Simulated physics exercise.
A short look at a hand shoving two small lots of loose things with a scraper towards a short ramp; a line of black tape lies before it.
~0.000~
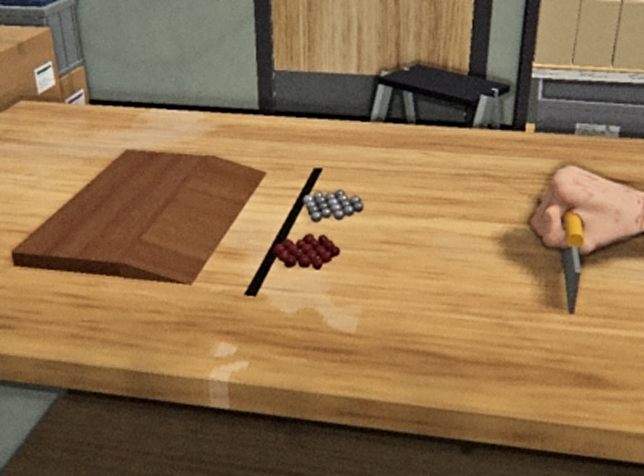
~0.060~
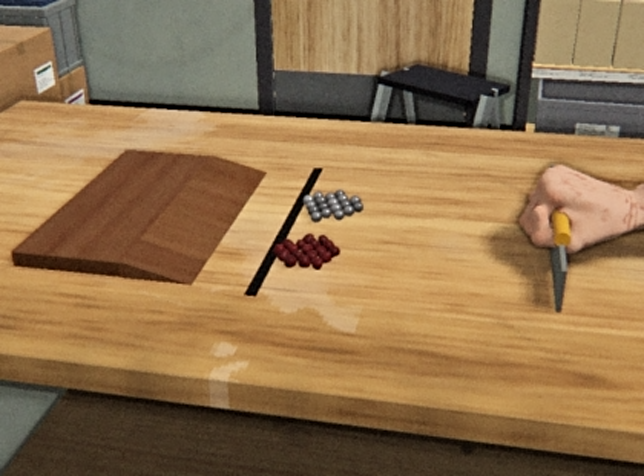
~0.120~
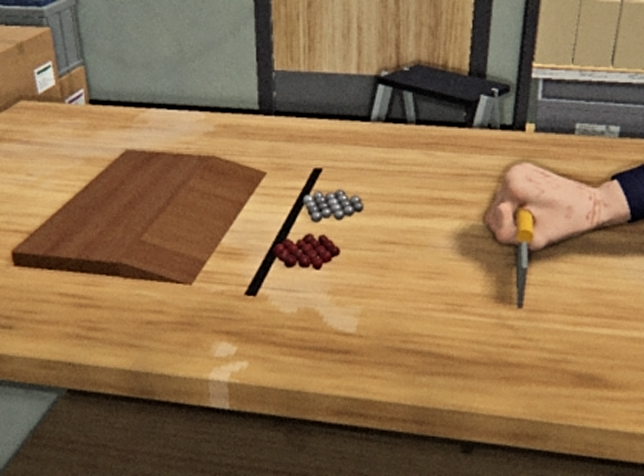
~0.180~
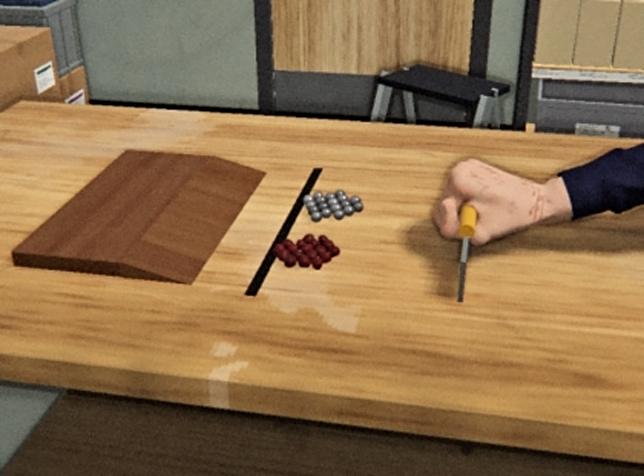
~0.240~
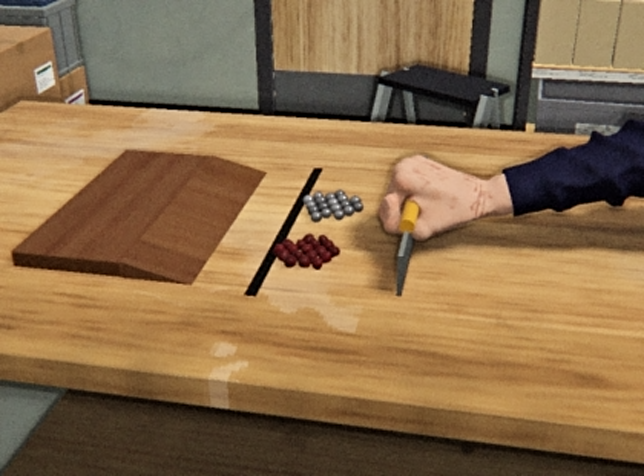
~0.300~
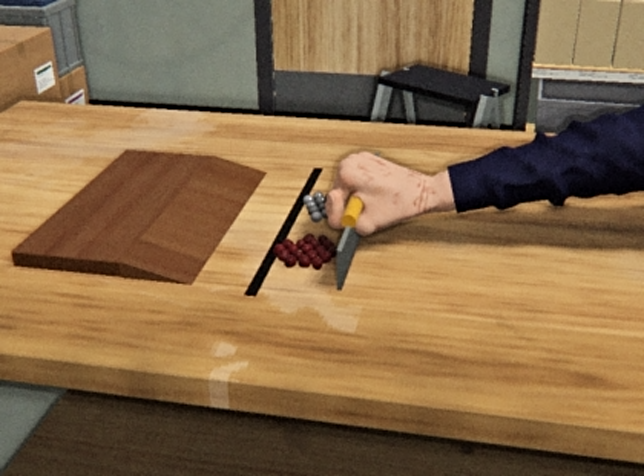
A hand slides a scraper left across the table to small red and grey balls.
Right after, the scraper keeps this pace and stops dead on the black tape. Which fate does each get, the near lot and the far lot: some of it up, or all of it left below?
As I see it, most likely the near lot manages to climb over at least partly; most likely the far lot manages to climb over at least partly.
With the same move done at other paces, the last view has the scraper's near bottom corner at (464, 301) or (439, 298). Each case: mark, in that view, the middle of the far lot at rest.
Its middle ends up close to (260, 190) the first time, and close to (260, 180) the second time.
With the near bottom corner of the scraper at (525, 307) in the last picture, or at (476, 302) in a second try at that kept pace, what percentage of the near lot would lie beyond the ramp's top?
Try 1: Around 0 percent; try 2: Around 0 percent.
By 0.36 s, scraper still moving, near (306, 191); near lot every one short of the ramp; far lot every one short of the ramp.
By 0.44 s, scraper stopped at the black tape; near lot roughly two thirds on the ramp, roughly a third short of the ramp; far lot about a tenth past the top, roughly two thirds on the ramp, roughly a quarter short of the ramp.
By 0.72 s, scraper stopped at the black tape; near lot every one past the top; far lot every one past the top.
When it is over (1.6 s), scraper stopped at the black tape; near lot every one past the top; far lot every one past the top.
